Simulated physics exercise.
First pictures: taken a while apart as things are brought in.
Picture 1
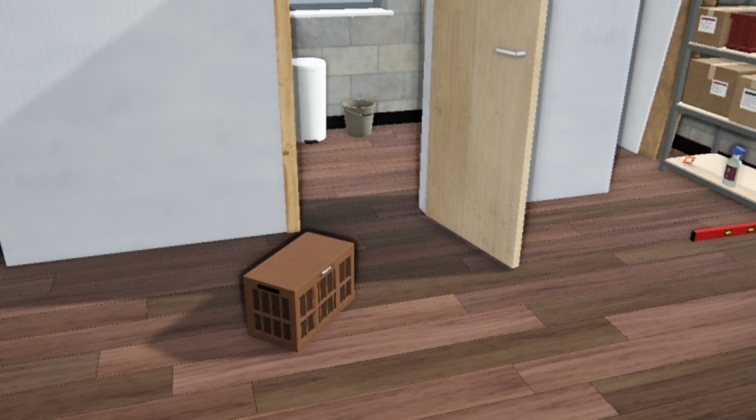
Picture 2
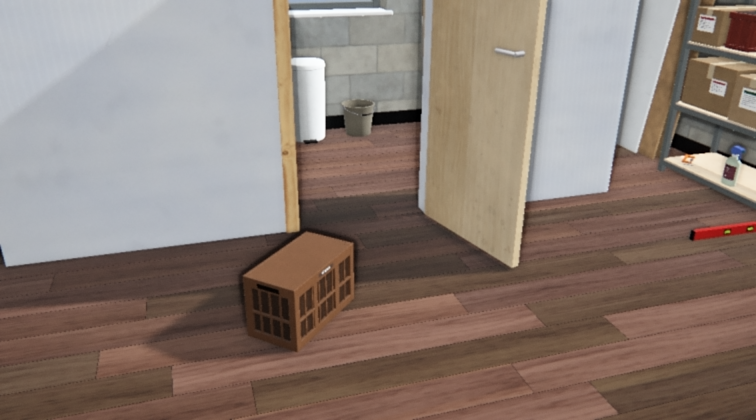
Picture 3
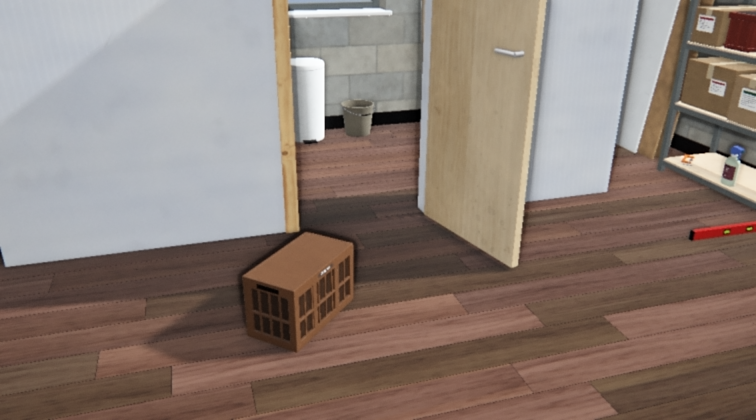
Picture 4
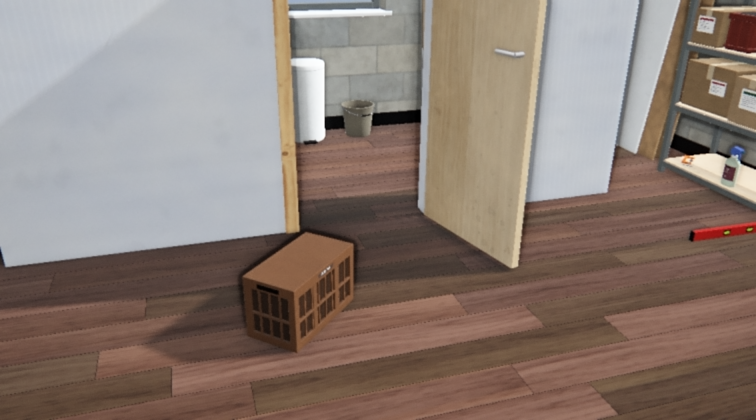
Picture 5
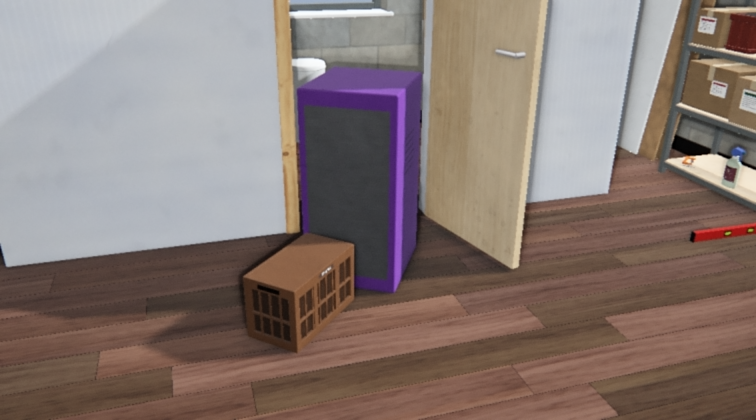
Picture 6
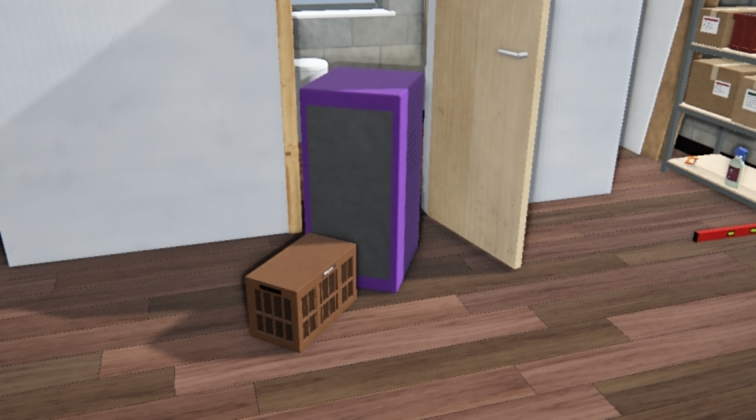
A purple appliance appears in the open doorway behind the brown crate, which stays still.
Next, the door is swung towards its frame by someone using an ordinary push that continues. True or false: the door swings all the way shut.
False - it remains partly open.
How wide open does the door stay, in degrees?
Close to 65 degrees, I'd say.
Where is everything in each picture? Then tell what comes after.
In the first frame, door wide open and still; brown crate (303, 288).
In the second frame, door wide open and still; brown crate (302, 288).
In the third frame, door wide open and still; brown crate (302, 288).
In the fourth frame, door wide open and still; brown crate (302, 289).
In the fifth frame, door wide open and still; brown crate (302, 289).
In the sixth frame, door wide open and still; purple appliance (365, 177); brown crate (305, 289).
Then, 0.50 s on from there, door 95° open.
Then, 0.90 s on from there, door 80° open.
Then, 1.20 s on from there, door 69° open.
In the end, door 63° open; both unmoved. At the end, from the last picture's camera, purple appliance near (365, 177).
